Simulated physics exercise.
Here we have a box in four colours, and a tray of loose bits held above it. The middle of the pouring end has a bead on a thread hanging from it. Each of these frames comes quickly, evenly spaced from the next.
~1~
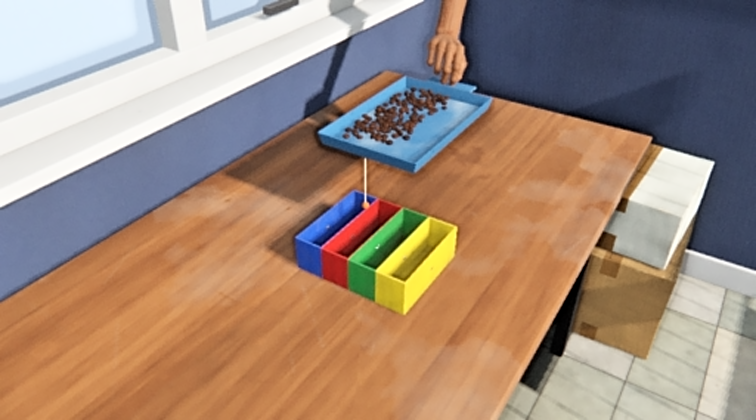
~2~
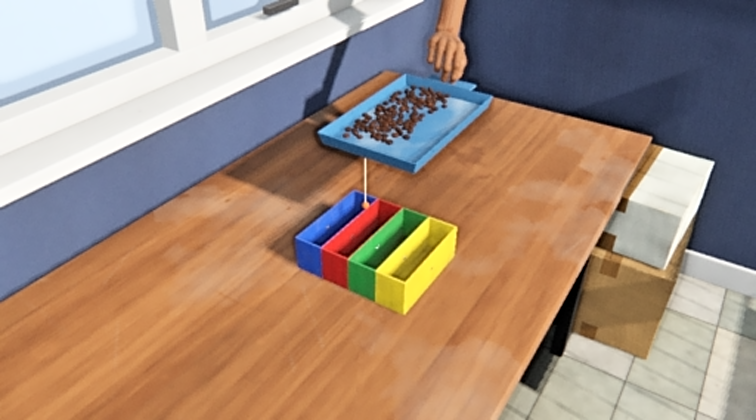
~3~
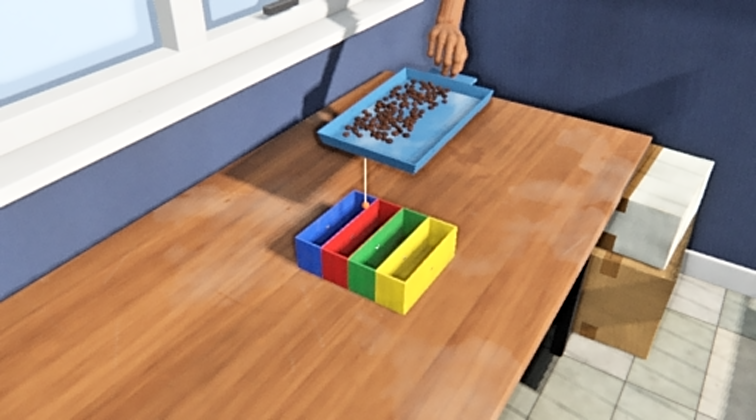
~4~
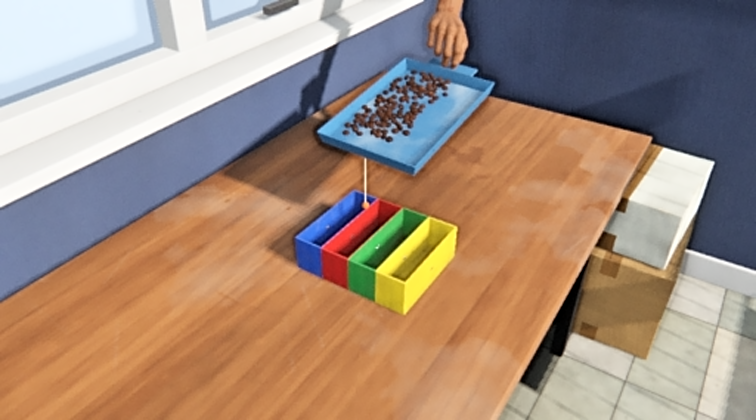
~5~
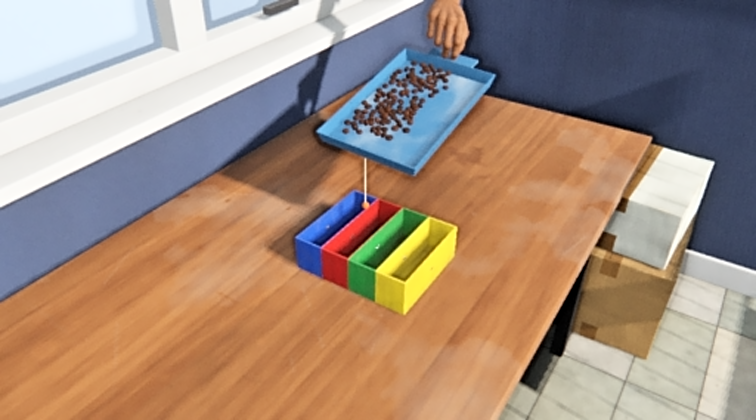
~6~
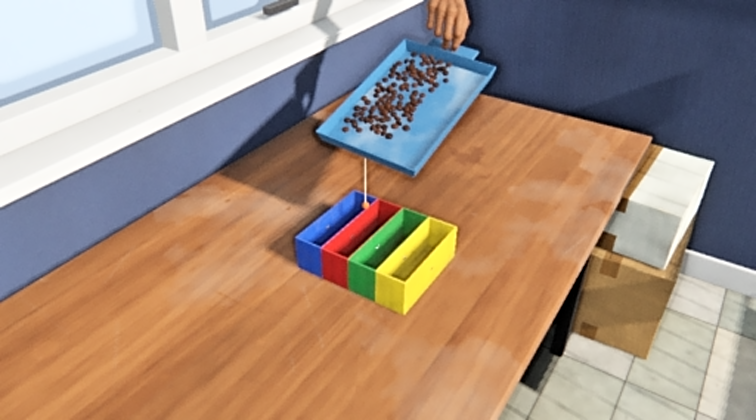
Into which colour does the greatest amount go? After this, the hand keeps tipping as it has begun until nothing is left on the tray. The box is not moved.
The greatest amount goes into green.
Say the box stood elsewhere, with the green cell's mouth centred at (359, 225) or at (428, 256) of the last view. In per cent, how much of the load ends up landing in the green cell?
About 30 per cent, then about 0 per cent.
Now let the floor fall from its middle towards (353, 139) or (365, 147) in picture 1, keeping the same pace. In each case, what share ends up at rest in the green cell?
Respectively close to 0 and 0 in a hundred.
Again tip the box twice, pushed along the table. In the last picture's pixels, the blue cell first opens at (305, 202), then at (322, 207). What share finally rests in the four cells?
About 50 and 90 per cent.
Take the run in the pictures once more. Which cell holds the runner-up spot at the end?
I'd say that red cell.
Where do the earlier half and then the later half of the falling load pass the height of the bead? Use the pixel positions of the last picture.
Early half: (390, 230); late half: (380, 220).
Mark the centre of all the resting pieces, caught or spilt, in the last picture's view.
Close to (379, 269).
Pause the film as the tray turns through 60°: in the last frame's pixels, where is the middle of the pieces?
Roughly (386, 154).
Soon after the last picture, tray tipped steeply; nearly all on the tray; a stray few falling or outside the box.
A little later, tray tipped right over; about a third on the tray; about a quarter in the green cell; a small part in the yellow cell; a small part in the red cell; a stray few in the blue cell; a small part falling or outside the box.
Later still, tray tipped past a quarter turn; about half in the green cell; about a quarter in the red cell; about a quarter in the yellow cell; a small part in the blue cell; a stray few falling or outside the box.
At rest, tray tipped past a quarter turn; about half in the green cell; about a quarter in the red cell; about a quarter in the yellow cell; a small part in the blue cell; a stray few outside the box.
